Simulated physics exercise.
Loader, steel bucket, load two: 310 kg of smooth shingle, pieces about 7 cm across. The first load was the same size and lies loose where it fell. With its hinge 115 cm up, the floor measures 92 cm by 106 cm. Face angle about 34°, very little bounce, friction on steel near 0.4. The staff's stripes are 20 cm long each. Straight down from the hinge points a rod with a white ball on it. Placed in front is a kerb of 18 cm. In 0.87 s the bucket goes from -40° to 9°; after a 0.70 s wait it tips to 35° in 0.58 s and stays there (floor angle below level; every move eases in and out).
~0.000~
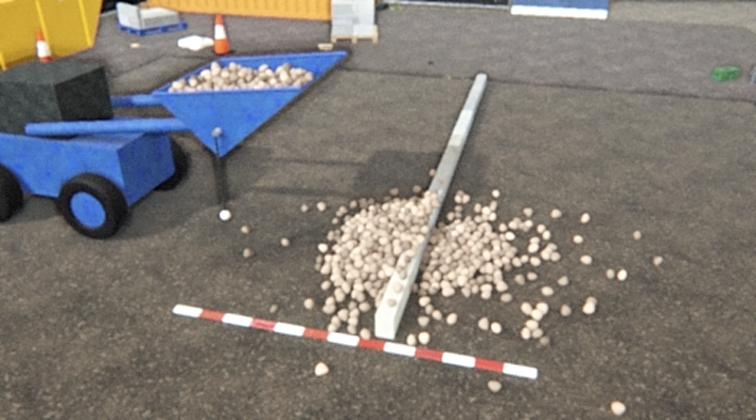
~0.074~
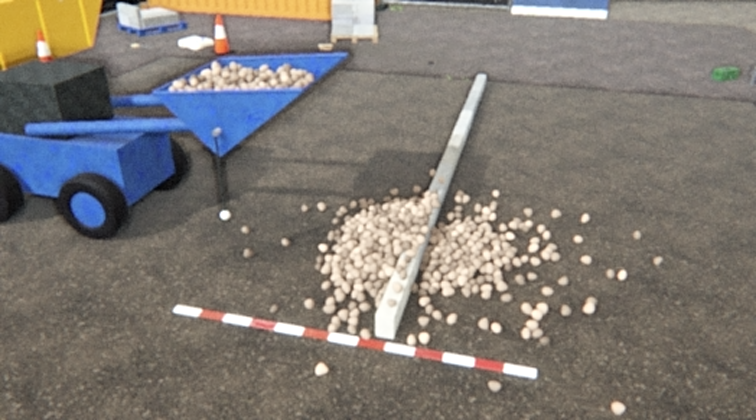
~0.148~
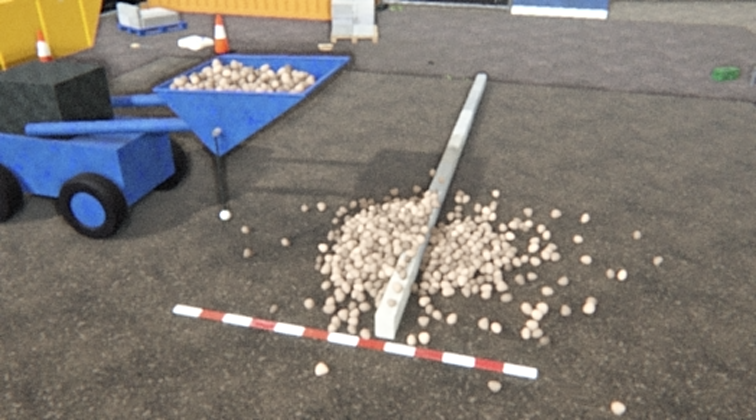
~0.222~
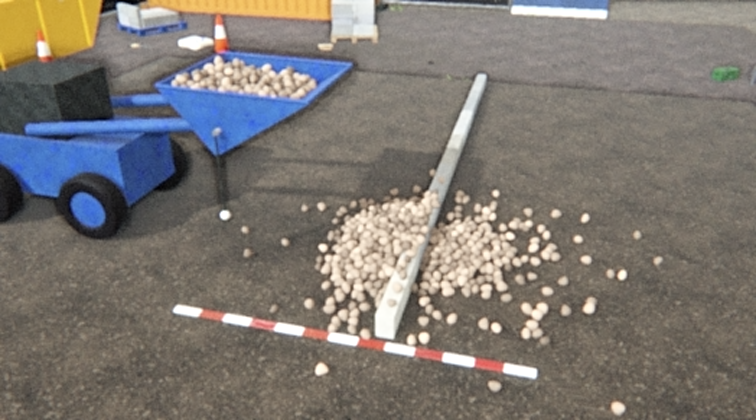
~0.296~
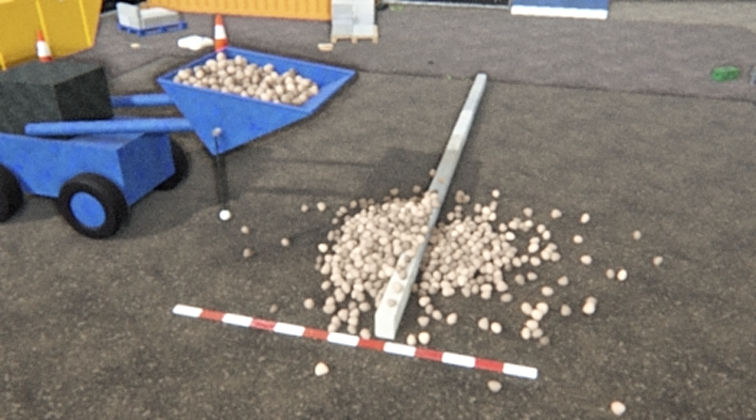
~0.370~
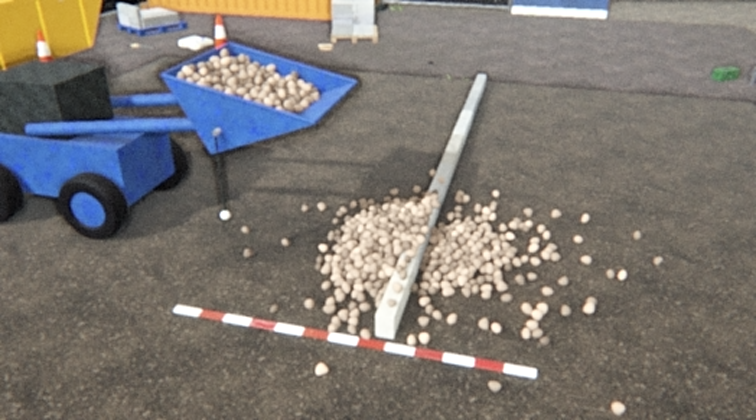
Blue loader bucket of pale round stones slowly tilting its lip downward beside a still heap of stones straddling a kerb.
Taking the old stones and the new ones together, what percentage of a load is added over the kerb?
About 0 per cent.
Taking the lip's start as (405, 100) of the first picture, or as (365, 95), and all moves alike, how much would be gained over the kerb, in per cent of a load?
The first position would add some 95 per cent, the second some 45.
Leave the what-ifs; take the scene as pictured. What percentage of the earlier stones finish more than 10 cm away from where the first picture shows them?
I'd put it at about 5 per cent.
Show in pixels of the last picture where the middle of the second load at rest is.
In the last view, somewhere near (352, 231).
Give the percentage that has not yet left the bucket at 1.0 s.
I'd say about 100 per cent.
After 0.6 s the floor is at 1°; in per cent of one load, 100 in the bucket, 65 on this side of the kerb, 35 over the kerb; the foremost stones are at (614, 273).
After 1.0 s the floor is at 9°; in per cent of one load, 100 in the bucket, 65 on this side of the kerb, 35 over the kerb; the foremost stones are at (614, 273).
After 2.6 s the floor is at 35°; in per cent of one load, 11 in the bucket, 154 on this side of the kerb, 35 over the kerb; the foremost stones are at (614, 273).
After 5.1 s the floor is at 35°; in per cent of one load, 0 in the bucket, 165 on this side of the kerb, 35 over the kerb; the foremost stones are at (614, 273). Net gain over the kerb, 0.
